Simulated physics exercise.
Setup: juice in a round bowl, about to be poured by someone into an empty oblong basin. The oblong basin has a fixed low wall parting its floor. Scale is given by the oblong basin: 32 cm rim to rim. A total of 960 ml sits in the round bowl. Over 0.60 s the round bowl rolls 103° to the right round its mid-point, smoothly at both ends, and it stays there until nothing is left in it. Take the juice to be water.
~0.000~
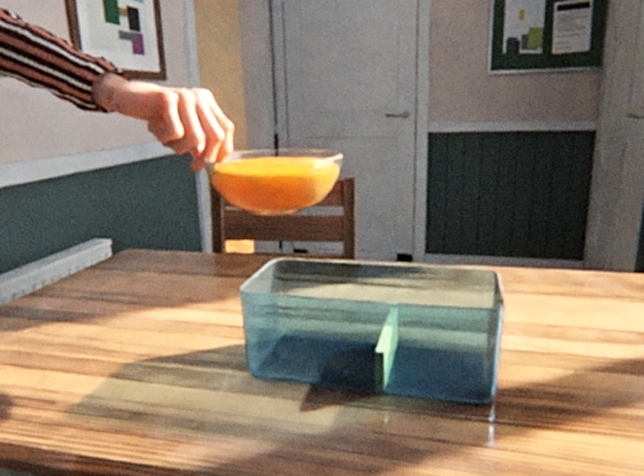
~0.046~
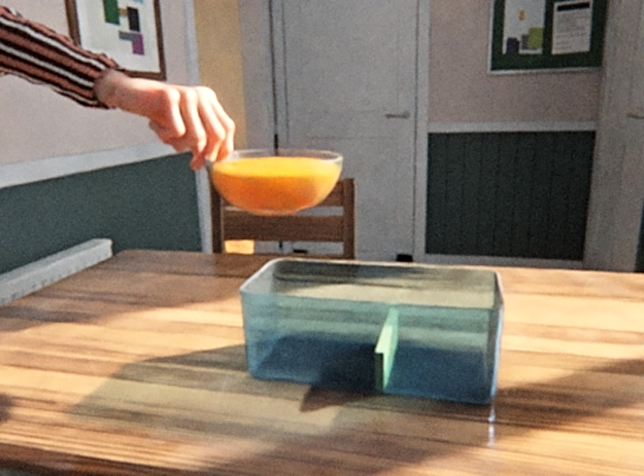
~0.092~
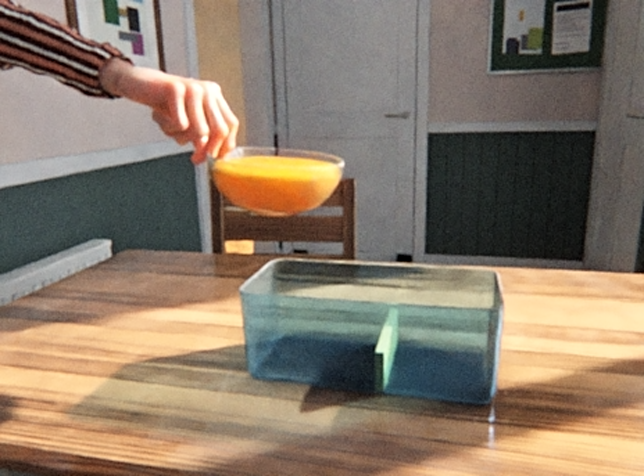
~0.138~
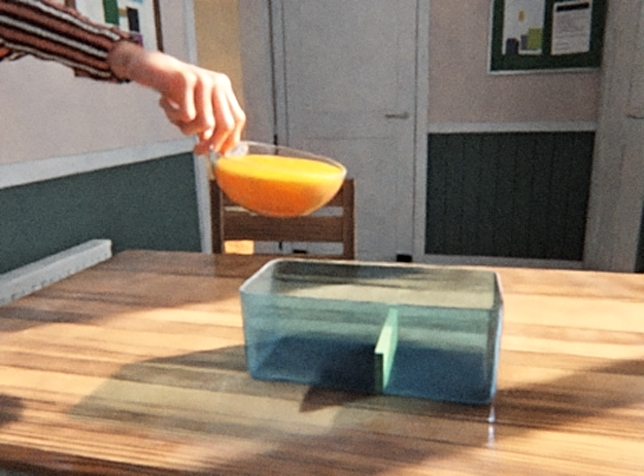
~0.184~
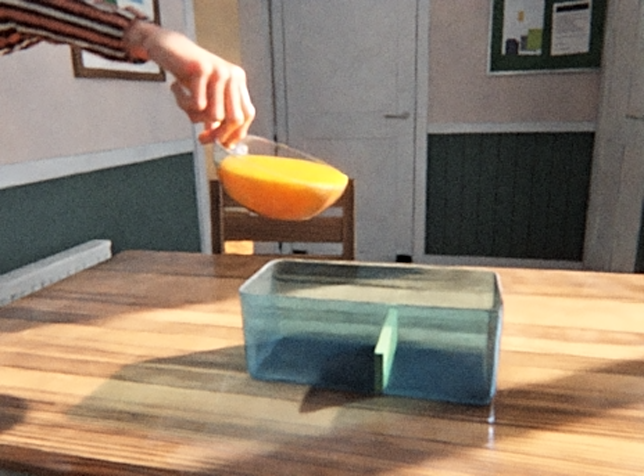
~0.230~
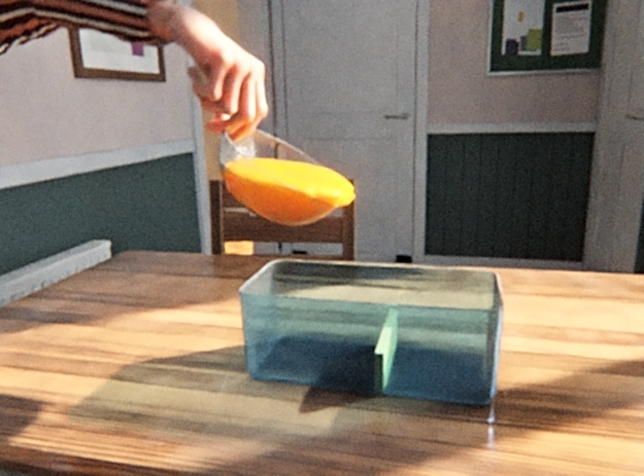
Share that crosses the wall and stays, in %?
32 %.
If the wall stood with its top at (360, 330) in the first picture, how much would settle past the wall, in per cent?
Estimate: Close to 60 per cent.
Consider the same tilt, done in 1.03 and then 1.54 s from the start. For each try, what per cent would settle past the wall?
Around 50 per cent first, around 60 per cent next.
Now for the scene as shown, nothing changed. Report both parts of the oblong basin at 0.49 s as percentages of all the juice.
Around 32 on the left and around 28 on the right.
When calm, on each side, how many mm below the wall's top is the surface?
Roughly 30 mm on the left side and roughly 36 mm on the right.
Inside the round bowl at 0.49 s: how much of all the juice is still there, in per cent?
Roughly 7 %.
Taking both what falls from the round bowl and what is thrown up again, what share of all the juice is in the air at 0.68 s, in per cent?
I'd say some 10 per cent is in the air.
After 0.49 s the tilt is 95° and 7 per cent is still to pour, 33 is left of the wall and 29 right of it.
After 0.68 s the tilt is 103° and 0 per cent is still to pour, 59 is left of the wall and 28 right of it.
After 0.88 s the tilt is 103° and 0 per cent is still to pour, 59 is left of the wall and 31 right of it.
After 1.10 s the tilt is 103° and 0 per cent is still to pour, 59 is left of the wall and 32 right of it.
In the end 59 per cent lies left of the wall, 32 right of it and 9 outside.
